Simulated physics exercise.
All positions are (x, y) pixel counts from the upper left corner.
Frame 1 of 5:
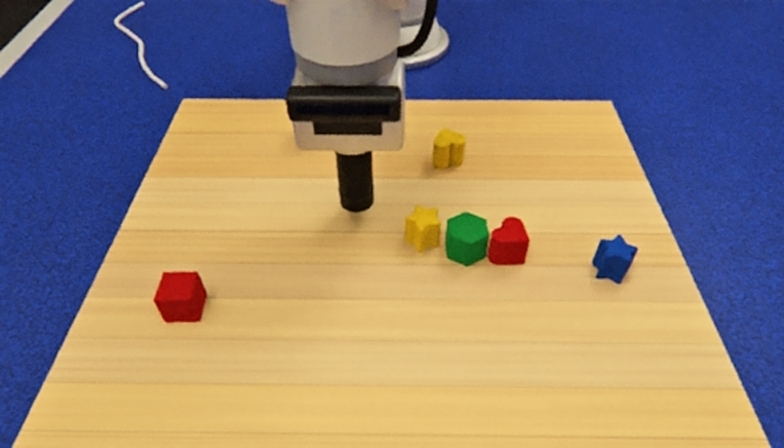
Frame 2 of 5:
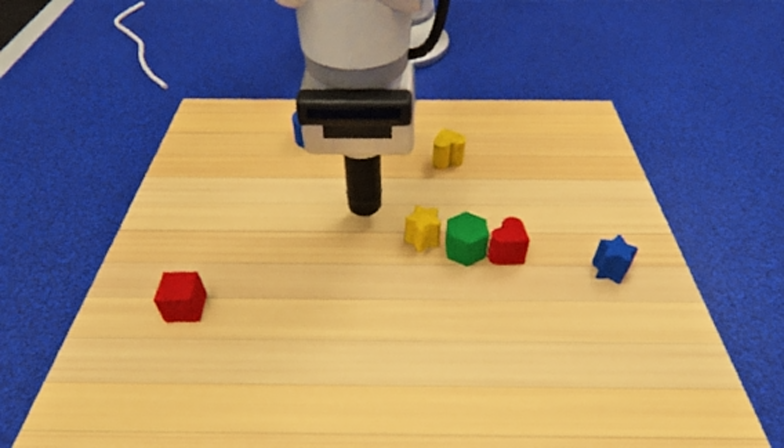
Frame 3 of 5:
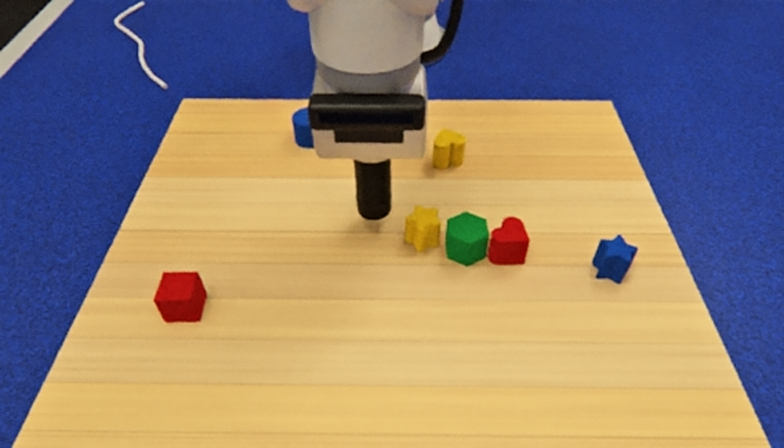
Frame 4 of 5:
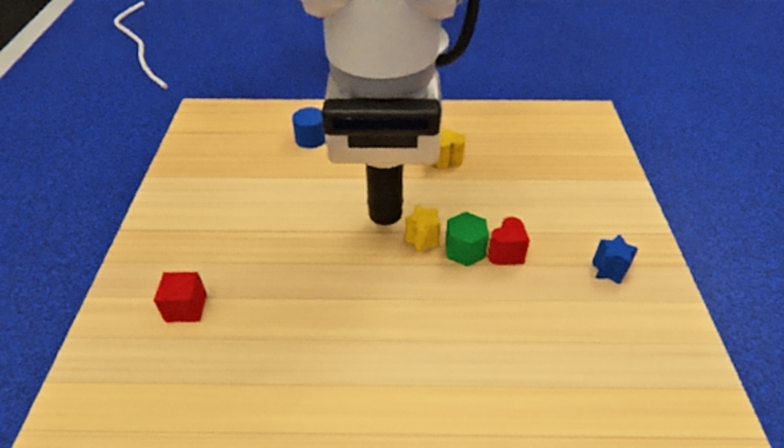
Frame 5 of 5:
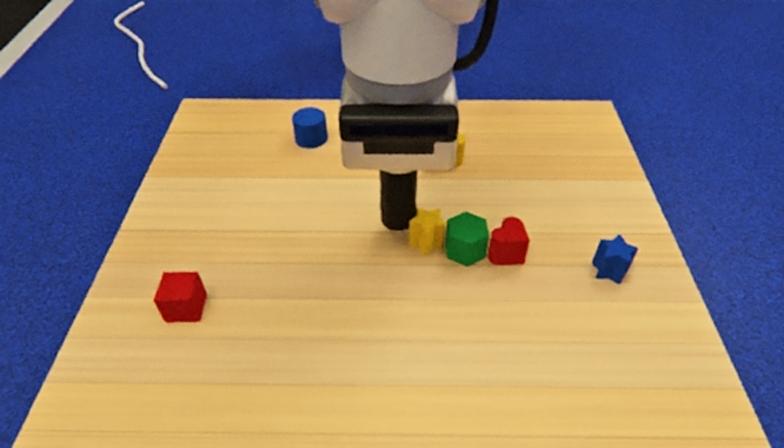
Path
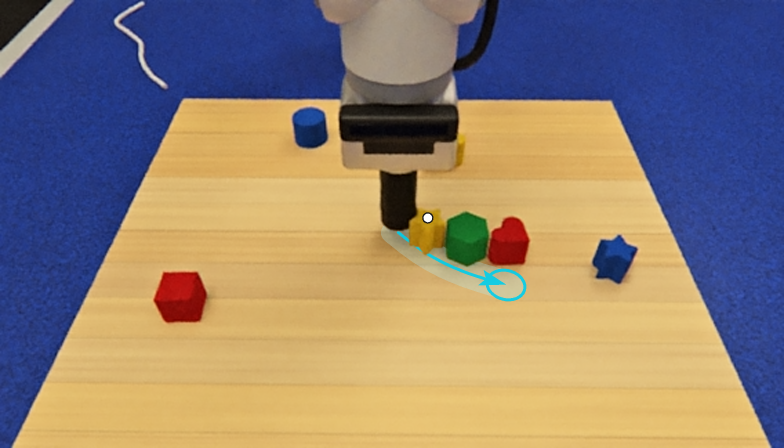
A pale wooden board on blue carpet is seen from a fixed, raised view facing a white robot arm with a black post. A red cube sits at left, a yellow star, green hexagon and red heart line up near the middle, a blue star lies at right, and yellow and blue blocks are farther back. The arm glides slightly rightward and nearer, uncovering the blue block, and its post nudges the yellow star slightly right.
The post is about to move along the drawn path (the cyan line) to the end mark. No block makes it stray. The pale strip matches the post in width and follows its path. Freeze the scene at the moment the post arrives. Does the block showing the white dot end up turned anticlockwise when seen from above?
I believe not.
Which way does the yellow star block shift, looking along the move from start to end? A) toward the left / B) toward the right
(B)
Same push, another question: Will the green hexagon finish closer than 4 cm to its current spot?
In short: No.
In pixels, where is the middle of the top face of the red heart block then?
When the path ends, it will be at (540, 228).
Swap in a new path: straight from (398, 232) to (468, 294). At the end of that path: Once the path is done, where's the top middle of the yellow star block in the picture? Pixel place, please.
Most likely (506, 280).
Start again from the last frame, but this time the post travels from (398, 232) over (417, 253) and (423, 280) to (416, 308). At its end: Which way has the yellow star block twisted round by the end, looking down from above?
It rotates counterclockwise.
The drawn path runs from (398, 232) through (445, 263) to (506, 285); the dot is on the yellow star block.
What follows on the original path. One third of the way, post (429, 242); yellow star block (461, 240); green hexagon (501, 243), turned 15° anticlockwise; red heart block (531, 230), turned 55° anticlockwise.
Two thirds of the way, post (467, 260); yellow star block (498, 264), turned 15° clockwise; green hexagon (535, 255), turned 65° anticlockwise; red heart block (540, 228), turned 95° anticlockwise.
At the end, post (509, 272); yellow star block (532, 286), turned 40° clockwise; green hexagon (554, 260), turned 100° anticlockwise; red heart block (540, 228), turned 100° anticlockwise.
